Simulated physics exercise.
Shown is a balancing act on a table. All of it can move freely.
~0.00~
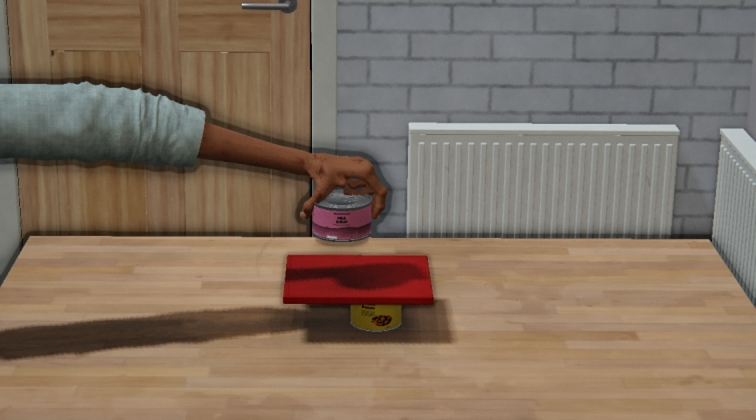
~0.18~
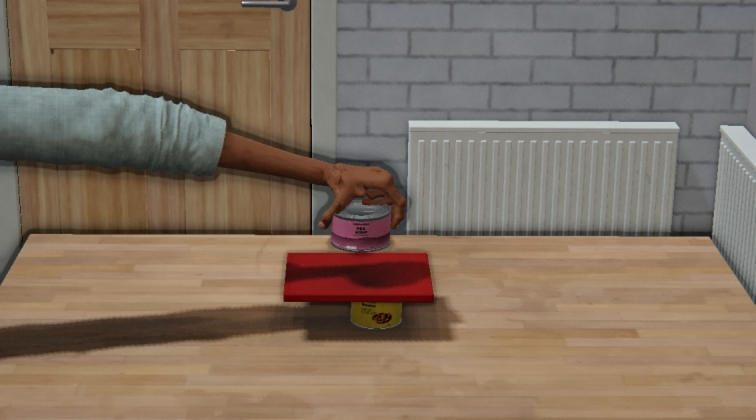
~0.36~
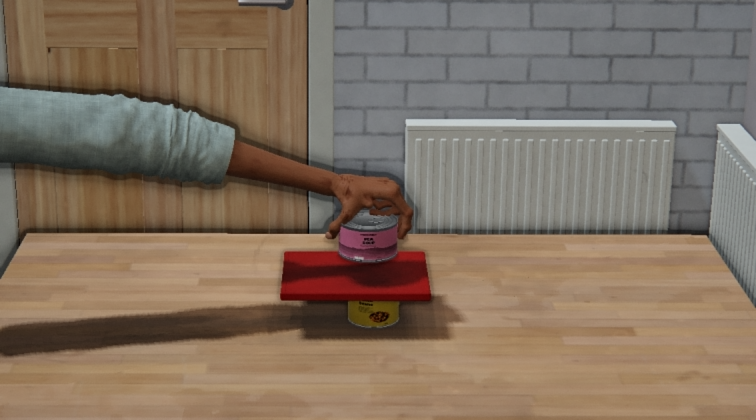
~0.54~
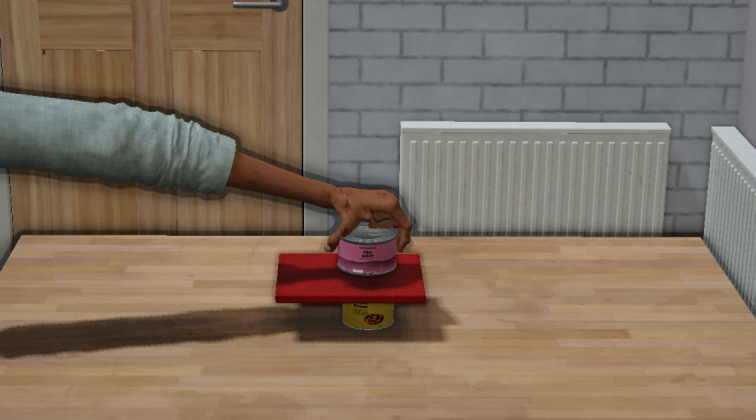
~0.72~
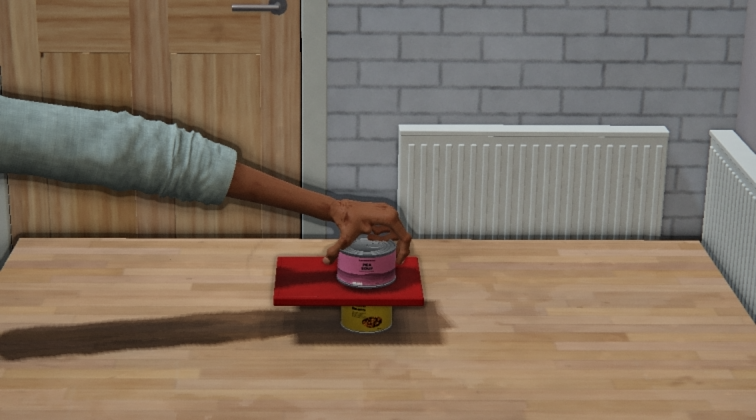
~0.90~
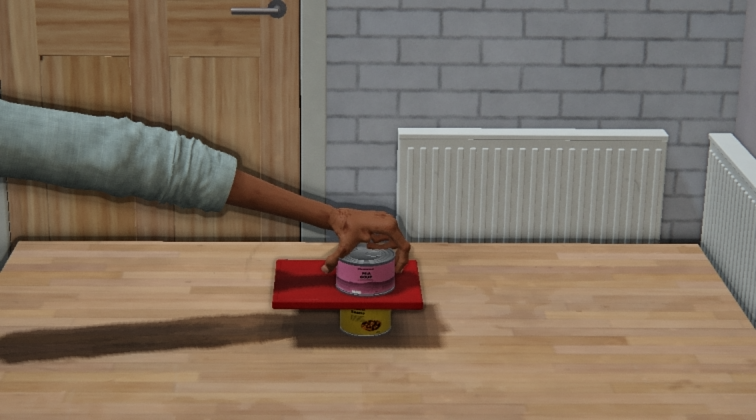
On a wooden table, a hand moving a pink tub slightly right and lowering it onto a red board above a yellow can.
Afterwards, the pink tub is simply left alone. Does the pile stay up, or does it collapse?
It stays up.
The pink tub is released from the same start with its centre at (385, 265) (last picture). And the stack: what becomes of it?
What happens next is that it remains standing.
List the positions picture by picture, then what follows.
The first frame shows on its way; pink tub (342, 215).
The second frame shows on its way; pink tub (361, 225).
The third frame shows on its way; pink tub (368, 236).
The fourth frame shows on its way; pink tub (367, 249).
The fifth frame shows on its way; pink tub (366, 262).
The sixth frame shows in place under the hand; pink tub (365, 270).
After 1.10 s, nothing has stirred.
After 1.40 s, pink tub resting near (365, 270).
At rest (2.0 s), all 3 in place. Seen from the same camera at the end, pink tub near (365, 270). The stack stays up.
